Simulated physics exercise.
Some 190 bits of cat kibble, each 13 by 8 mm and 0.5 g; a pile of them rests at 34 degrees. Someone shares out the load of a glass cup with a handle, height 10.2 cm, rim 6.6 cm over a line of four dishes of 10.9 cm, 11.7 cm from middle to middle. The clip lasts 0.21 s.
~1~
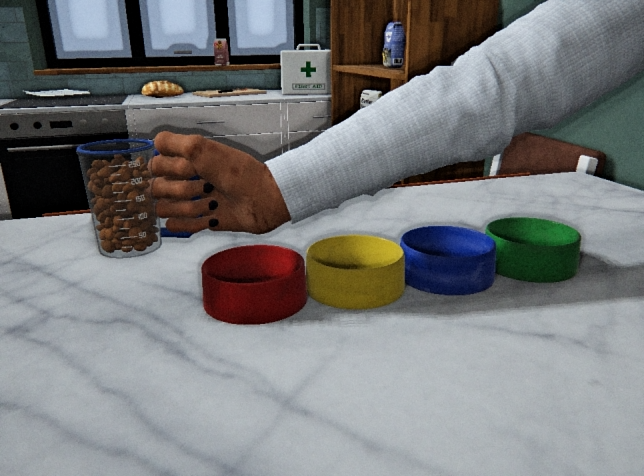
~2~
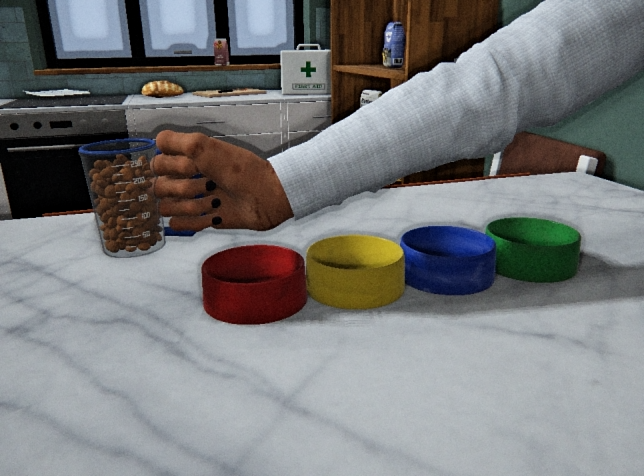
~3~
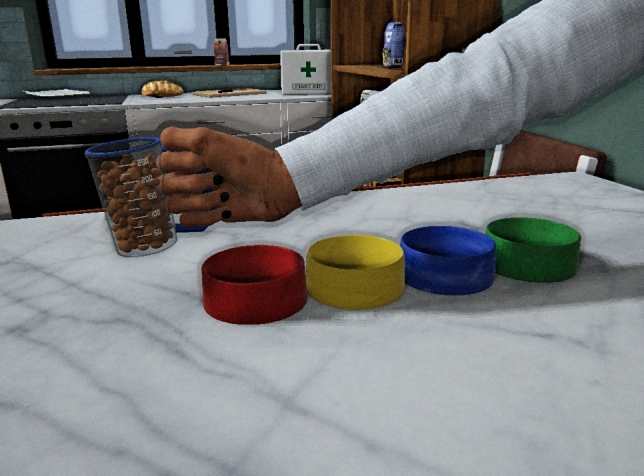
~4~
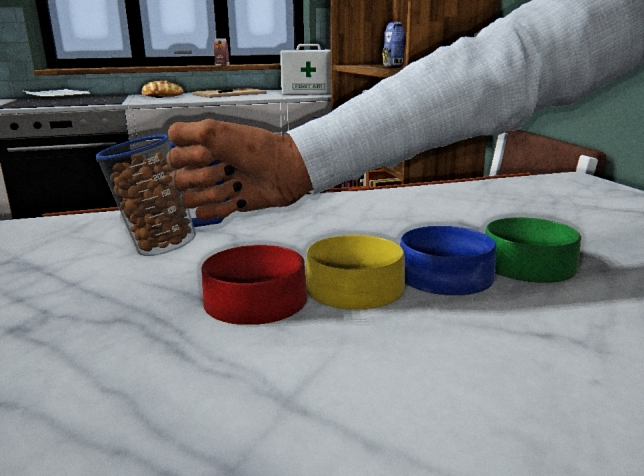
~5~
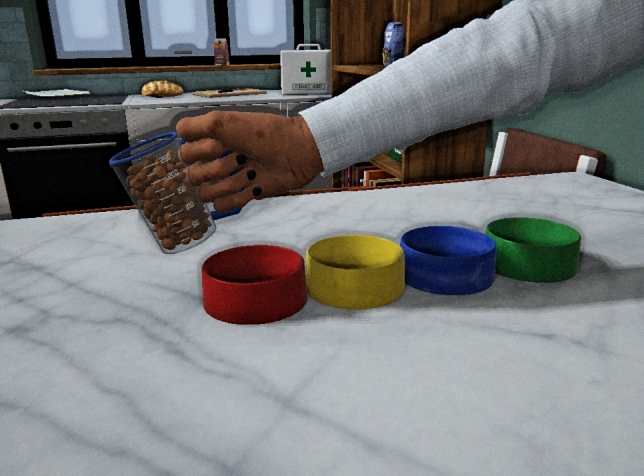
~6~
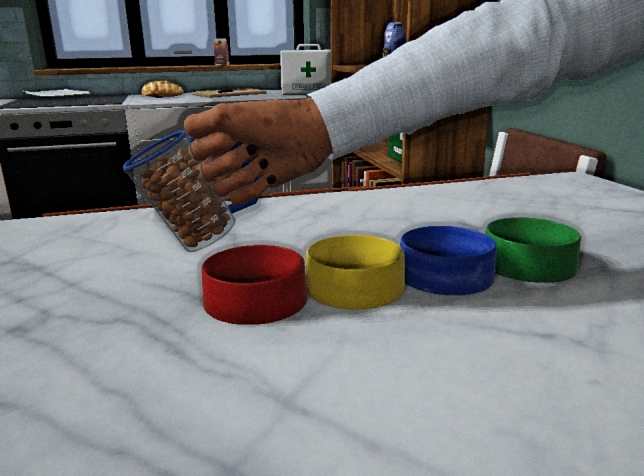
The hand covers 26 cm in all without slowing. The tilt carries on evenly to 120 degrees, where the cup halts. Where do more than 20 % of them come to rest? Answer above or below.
Red: Below, blue: Below, green: Below, yellow: Above, counter: Below.
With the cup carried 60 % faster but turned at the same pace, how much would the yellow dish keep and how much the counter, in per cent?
Yellow 90; counter 10.
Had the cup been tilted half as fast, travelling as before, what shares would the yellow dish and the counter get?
Then: Yellow 90, counter 10.
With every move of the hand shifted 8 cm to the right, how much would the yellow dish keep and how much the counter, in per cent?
In that case yellow 90; counter 10.
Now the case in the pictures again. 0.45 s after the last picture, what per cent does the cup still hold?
Roughly 95 per cent.
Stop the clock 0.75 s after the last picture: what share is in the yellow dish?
Near 30 per cent so far.
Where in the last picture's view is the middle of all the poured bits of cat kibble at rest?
Near (337, 276).
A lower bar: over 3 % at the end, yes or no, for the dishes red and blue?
Red yes; blue no.
Then, 0.27 s after the last picture, tilt 73 degrees; cup holds 100 %.
Then, 0.45 s after the last picture, tilt 104 degrees; cup holds 95 %, red 5 %.
Then, 0.75 s after the last picture, tilt 120 degrees; cup holds 65 %, red 5 %, yellow 30 %.
In the end, red 5 %, blue 0 %, green 0 %, yellow 80 %, counter 10 %.
